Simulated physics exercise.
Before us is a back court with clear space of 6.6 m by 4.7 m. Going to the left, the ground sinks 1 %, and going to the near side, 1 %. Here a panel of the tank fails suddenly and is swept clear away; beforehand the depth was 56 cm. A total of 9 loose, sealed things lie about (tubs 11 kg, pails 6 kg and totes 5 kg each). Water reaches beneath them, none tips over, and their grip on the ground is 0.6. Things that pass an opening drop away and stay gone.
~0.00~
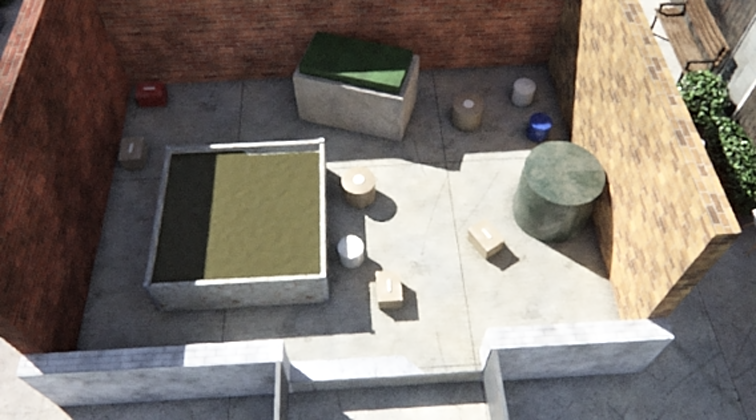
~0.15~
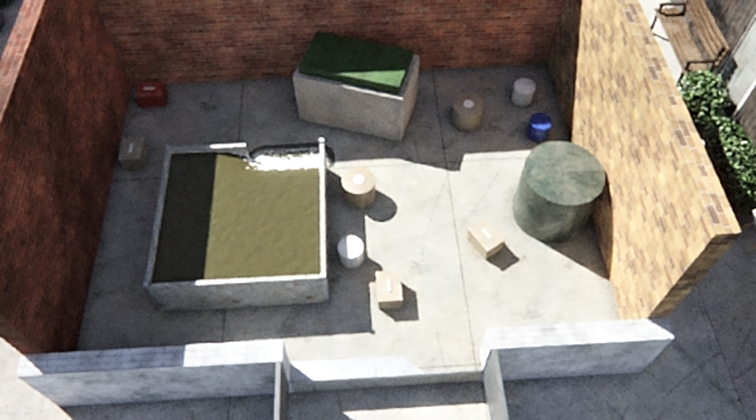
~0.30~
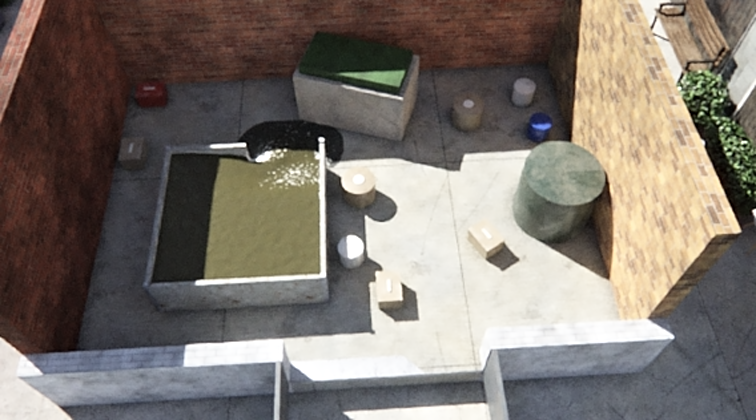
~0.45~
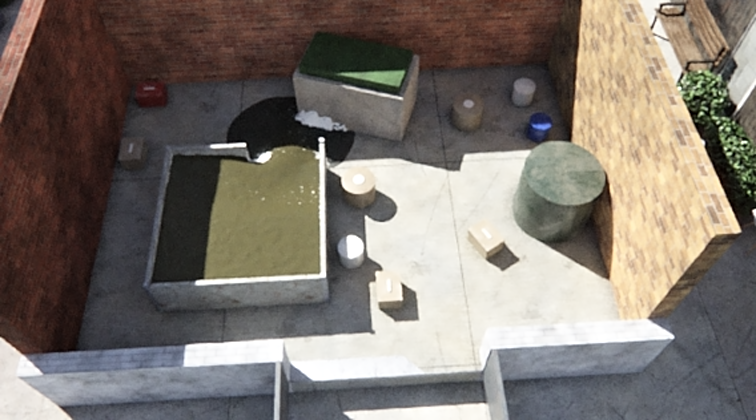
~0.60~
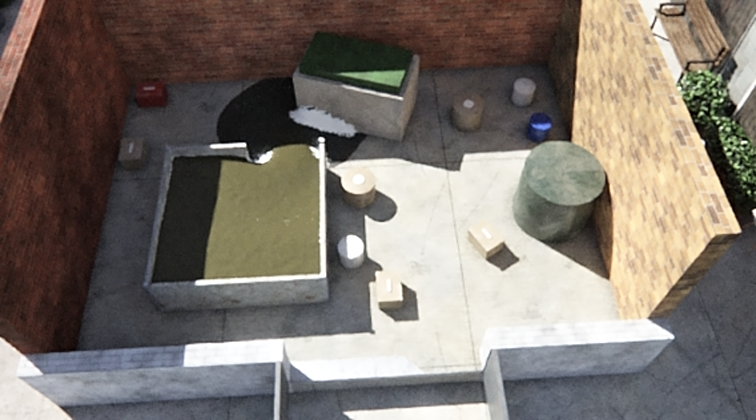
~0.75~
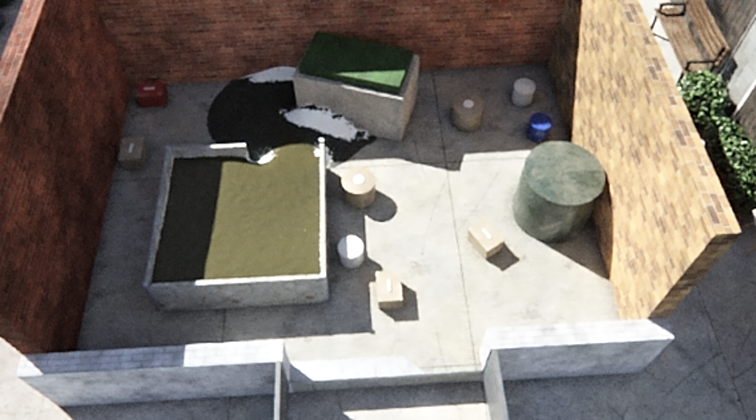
Dark water pouring from the back of an open tank and spreading across a walled court, the pails and boxes staying still.
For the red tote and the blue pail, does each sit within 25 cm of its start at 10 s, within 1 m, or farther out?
At that moment the red tote is farther out than 1 m, the blue pail is within 25 cm.
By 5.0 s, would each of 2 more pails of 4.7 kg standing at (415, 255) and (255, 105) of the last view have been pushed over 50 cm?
First not far enough, second far enough.
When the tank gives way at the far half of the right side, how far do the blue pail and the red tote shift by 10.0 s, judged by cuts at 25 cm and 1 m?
Well, the blue pail goes a long way and the red tote basically stays there.
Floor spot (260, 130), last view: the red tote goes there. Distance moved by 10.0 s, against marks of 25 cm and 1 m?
Outcome: It is taken a long way.
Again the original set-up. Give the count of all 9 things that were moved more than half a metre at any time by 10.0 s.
By my tally, 4.
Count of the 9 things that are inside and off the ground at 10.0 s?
At that point I count 3.
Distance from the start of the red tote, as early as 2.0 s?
Shift by then: About 30 cm.
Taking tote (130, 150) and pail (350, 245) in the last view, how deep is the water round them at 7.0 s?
Around 10 cm and 3 cm.
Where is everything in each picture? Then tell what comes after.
The first frame shows the red tote at (150, 89), on the bottom; the blue pail at (541, 121), on the bottom; water covers 4.1 m2; 0 of 9 have shifted.
The second frame shows the red tote at (150, 89), on the bottom; the blue pail at (541, 121) rests on the ground; water covers 4.6 m2; 0 of 9 have shifted.
The third frame shows the red tote at (150, 89) rests on the ground; the blue pail at (541, 121), on the bottom; water covers 5.3 m2; 0 of 9 have shifted.
The fourth frame shows the red tote at (150, 89), on the bottom; the blue pail at (541, 121) rests on the ground; 5.9 m2 under water; 0 of 9 have shifted.
The fifth frame shows the red tote at (150, 89), on the bottom; the blue pail at (541, 121) rests on the ground; 6.5 m2 under water; 0 of 9 have shifted.
The sixth frame shows the red tote at (150, 89) rests on the ground; the blue pail at (541, 121) rests on the ground; water covers 6.9 m2; 0 of 9 have shifted.
After 2.0 s the red tote is near (133, 94), 0.3 m from its start, afloat; the blue pail is near (541, 121), 0.0 m from its start, aground; 0 of 9 are out; 1 afloat.
After 4.5 s the red tote is near (104, 326), 3.9 m from its start, afloat; the blue pail is near (541, 121), 0.0 m from its start, aground; 0 of 9 are out; 3 afloat.
After 7.0 s the red tote is near (84, 341), 4.1 m from its start, afloat; the blue pail is near (541, 121), 0.0 m from its start, aground; 0 of 9 are out; 4 afloat.
After 10.0 s the red tote is near (291, 314), 4.5 m from its start, afloat; the blue pail is near (541, 121), 0.0 m from its start, aground; 1 of 9 are out; 3 afloat.
